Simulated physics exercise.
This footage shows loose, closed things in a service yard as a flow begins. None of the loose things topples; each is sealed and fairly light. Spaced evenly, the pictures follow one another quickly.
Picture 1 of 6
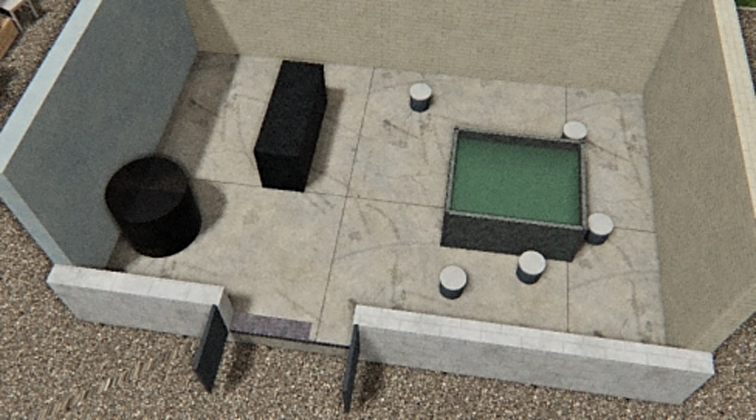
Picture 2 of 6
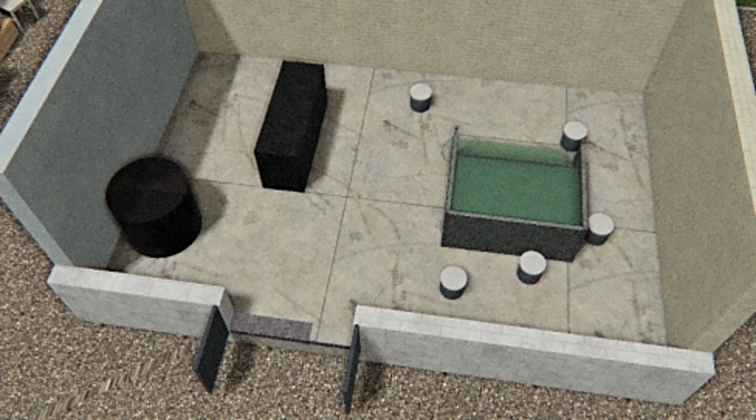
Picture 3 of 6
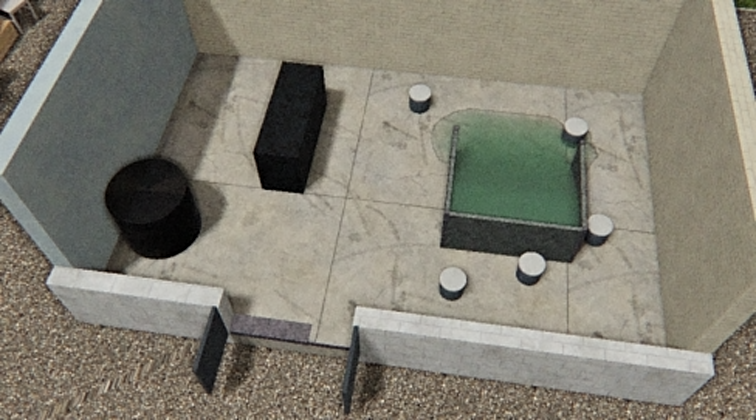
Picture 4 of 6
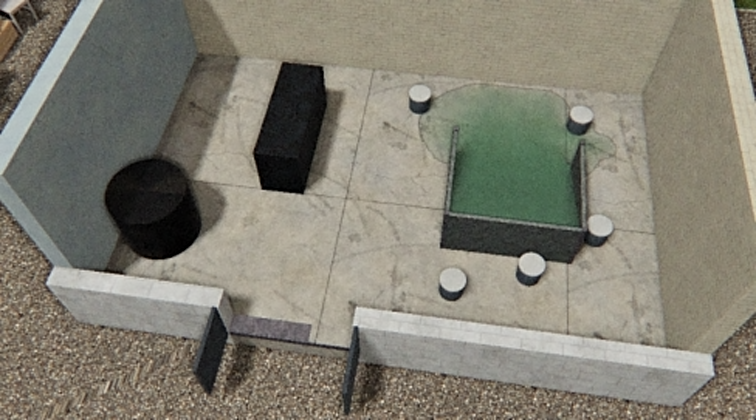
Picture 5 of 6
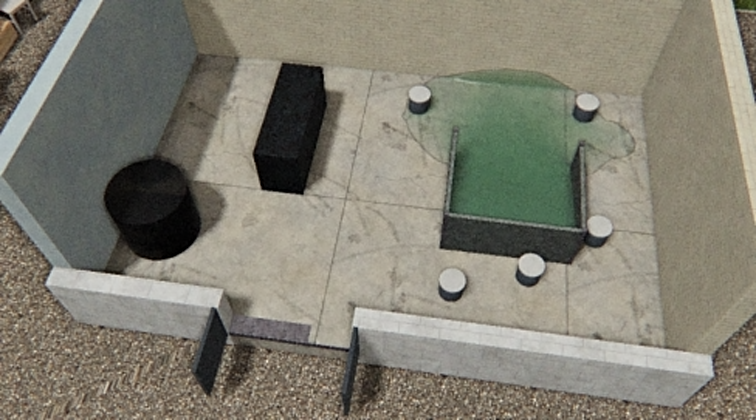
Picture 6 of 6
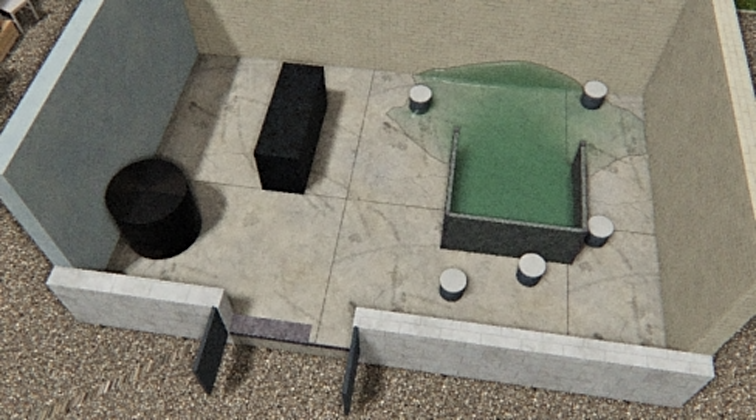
A walled service yard with a pale concrete floor and gravel outside is seen from high above, with an open gateway in the low front wall. A black cylinder and a tall black block stand at left, and five white-topped grey pails surround a dark-sided tank of green liquid at right. The liquid sinks slightly and spreads from the tank's back across the floor, pushing the back-right pail away rightward.
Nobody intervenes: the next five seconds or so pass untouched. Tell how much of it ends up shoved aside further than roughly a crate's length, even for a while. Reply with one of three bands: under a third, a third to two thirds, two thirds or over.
A third to two thirds.
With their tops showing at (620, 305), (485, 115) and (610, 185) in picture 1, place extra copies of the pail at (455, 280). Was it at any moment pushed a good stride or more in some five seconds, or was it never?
Per listing: Cleared out, cleared out, cleared out.
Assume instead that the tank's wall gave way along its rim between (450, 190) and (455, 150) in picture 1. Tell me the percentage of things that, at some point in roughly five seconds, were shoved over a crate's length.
Estimate: Some 0 per cent.
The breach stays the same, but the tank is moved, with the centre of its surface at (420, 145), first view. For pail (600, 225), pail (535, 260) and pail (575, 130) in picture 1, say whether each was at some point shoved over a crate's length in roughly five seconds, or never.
In turn: Beyond that mark, under that mark, beyond that mark.
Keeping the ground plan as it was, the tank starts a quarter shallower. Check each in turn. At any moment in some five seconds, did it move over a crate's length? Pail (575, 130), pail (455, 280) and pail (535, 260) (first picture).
First one cleared the mark, second one missed the mark, third one missed the mark.
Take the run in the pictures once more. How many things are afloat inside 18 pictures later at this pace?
It adds up to 3.
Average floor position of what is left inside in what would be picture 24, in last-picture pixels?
About (458, 258).
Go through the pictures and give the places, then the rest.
A pail at (575, 130), on the bottom; a pail at (421, 91), on the bottom; 0 of 5 have shifted, in the first frame.
A pail at (576, 130) rests on the ground; a pail at (421, 91), on the bottom; 0 of 5 have shifted, in the second frame.
A pail at (577, 126), on the bottom, close to its start; a pail at (420, 92) rests on the ground; 1 of 5 have shifted, in the third frame.
A pail at (582, 114), on the bottom, a stride from its start; a pail at (420, 93), on the bottom; 1 of 5 have shifted, in the fourth frame.
A pail at (588, 102) rests on the ground, a stride from its start; a pail at (420, 94), on the bottom; 1 of 5 have shifted, in the fifth frame.
A pail at (596, 89), on the bottom, a stride from its start; a pail at (421, 93) rests on the ground; 1 of 5 have shifted, in the sixth frame.
A moment on, 1 of 5 are well off their spots; 1 afloat.
Next, 2 of 5 are well off their spots; 1 afloat.
Later, 3 of 5 are well off their spots; 3 afloat.
In the end, 3 of 5 are well off their spots, and 3 have been at some point; 0 afloat.
